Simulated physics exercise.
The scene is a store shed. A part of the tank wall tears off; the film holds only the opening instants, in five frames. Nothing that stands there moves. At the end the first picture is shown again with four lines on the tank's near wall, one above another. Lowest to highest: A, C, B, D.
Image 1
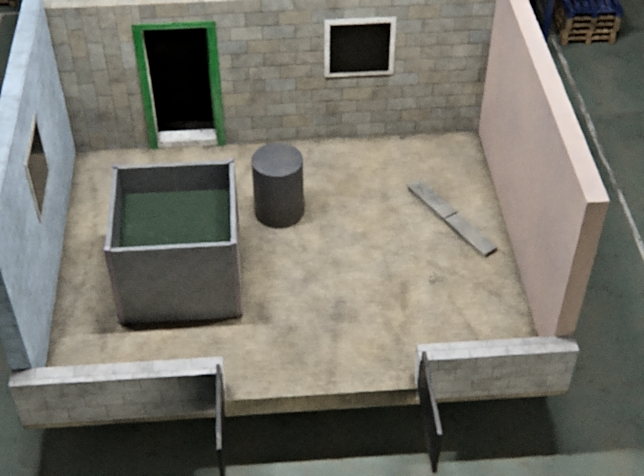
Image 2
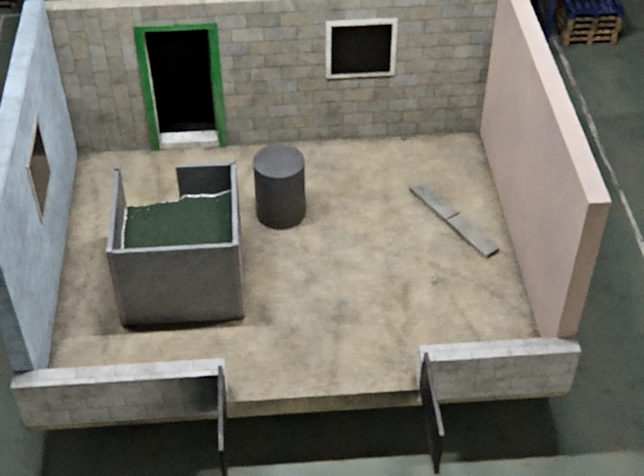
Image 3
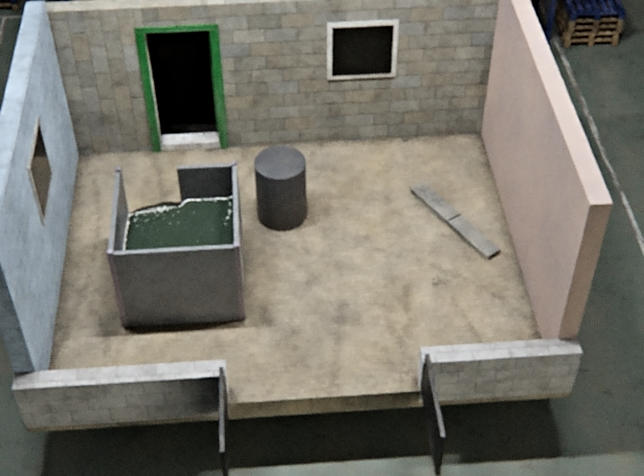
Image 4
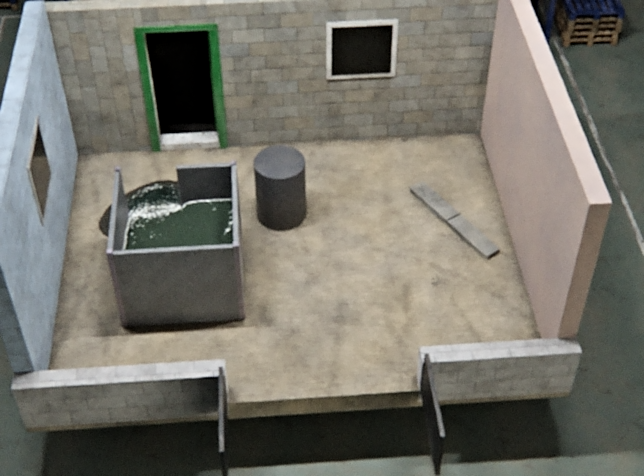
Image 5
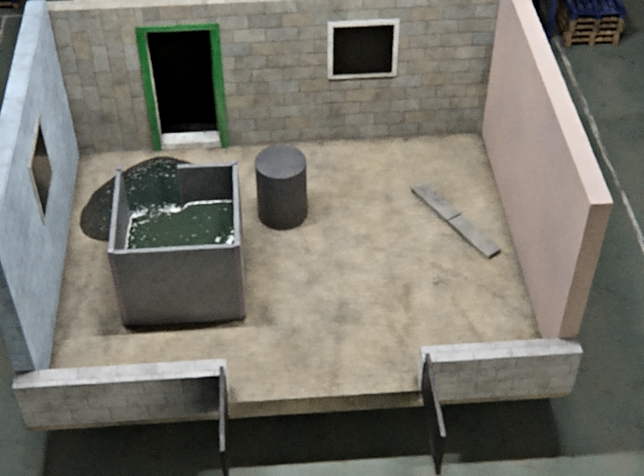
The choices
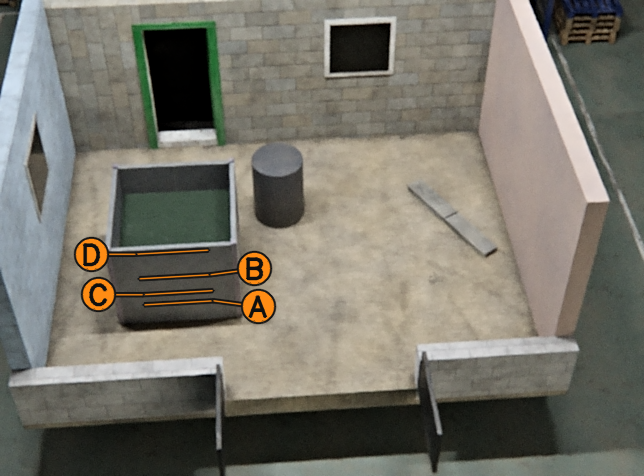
The clip shows a grey tank of dark green water inside a walled store shed; a gap opens in the tank's back side, the water churns with white foam, and a dark wet patch spreads across the floor behind it.
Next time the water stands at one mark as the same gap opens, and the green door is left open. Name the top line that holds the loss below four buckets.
A is the one.
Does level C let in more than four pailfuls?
Yes.
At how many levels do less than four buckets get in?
One of the four.
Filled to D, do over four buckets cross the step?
Yes, that goes wrong.
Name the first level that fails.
C it is.
On the marked copy, A at (179, 302); B at (175, 276); C at (177, 292); D at (171, 252); from the bottom up A, C, B, D.
For level A, a bucket or two gets in.
For level B, dozens of bucketfuls pour in.
For level C, about 10 bucketfuls get in.
For level D, dozens of bucketfuls pour in.
